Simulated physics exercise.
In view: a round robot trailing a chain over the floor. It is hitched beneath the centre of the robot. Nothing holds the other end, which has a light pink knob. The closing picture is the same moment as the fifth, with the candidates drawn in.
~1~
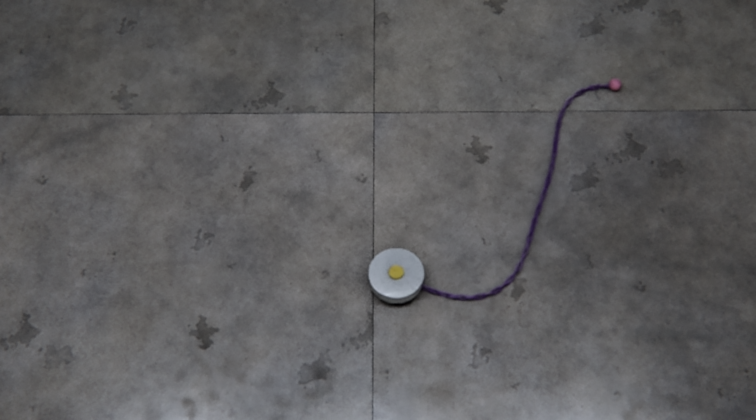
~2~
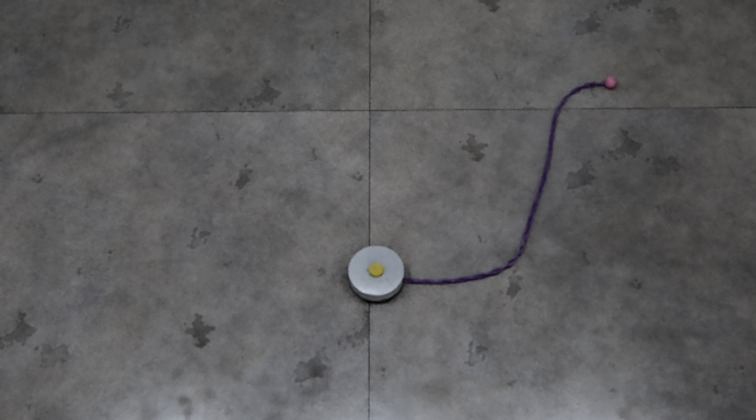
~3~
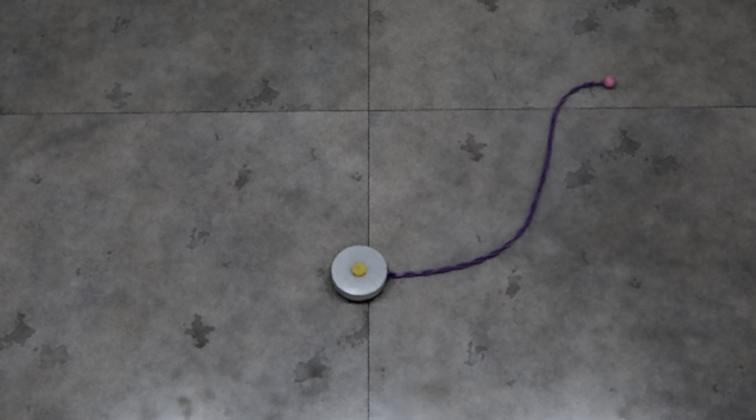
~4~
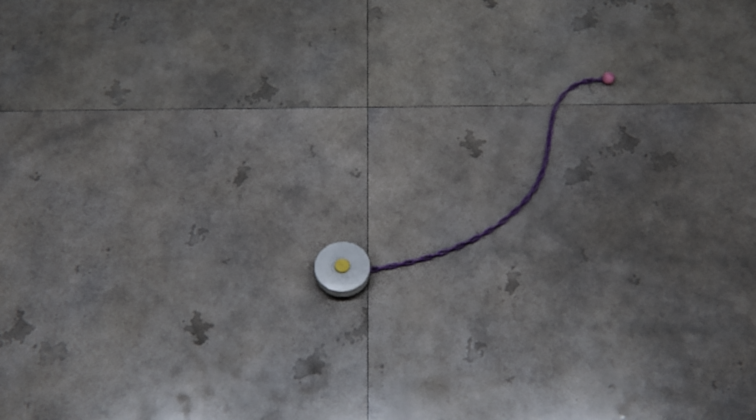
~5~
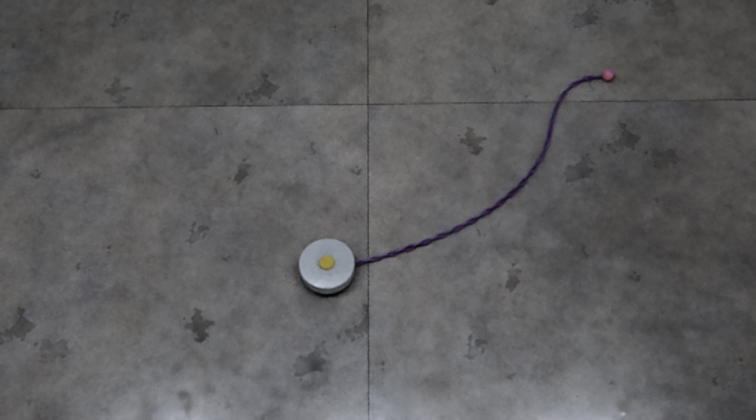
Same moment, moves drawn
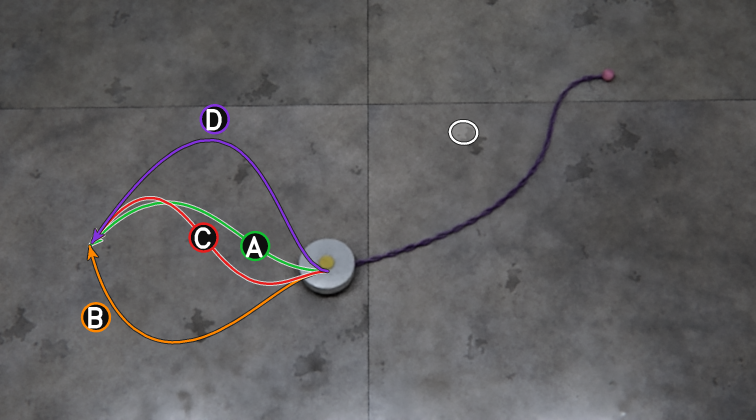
We see a round, silvery robot with a yellow centre slide slowly left across a grey tiled floor, drawing the curved purple line behind it gradually straighter, while the line's pink-knobbed far end stays almost still at upper right.
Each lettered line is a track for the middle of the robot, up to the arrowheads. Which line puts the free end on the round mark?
The end stops on the ring with D.
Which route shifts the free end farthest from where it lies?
That is B.
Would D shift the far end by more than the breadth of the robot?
Yes.
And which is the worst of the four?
Route B.
On the copy, A from (328, 271) via (210, 215) to (90, 246); B from (328, 271) via (179, 342) to (90, 246); C from (328, 271) via (204, 238) to (92, 242); D from (328, 271) via (230, 145) to (92, 242); the ring at (464, 132).
On D. First, robot (258, 167), middle of the chain (455, 180), free end (592, 79).
Then, robot (149, 166), middle of the chain (347, 146), free end (533, 118).
Finally, robot (87, 242), middle of the chain (279, 168), free end (465, 130); the free end is on the ring.
By contrast, A leaves the free end at (477, 151); B leaves the free end at (468, 175); C leaves the free end at (479, 157).
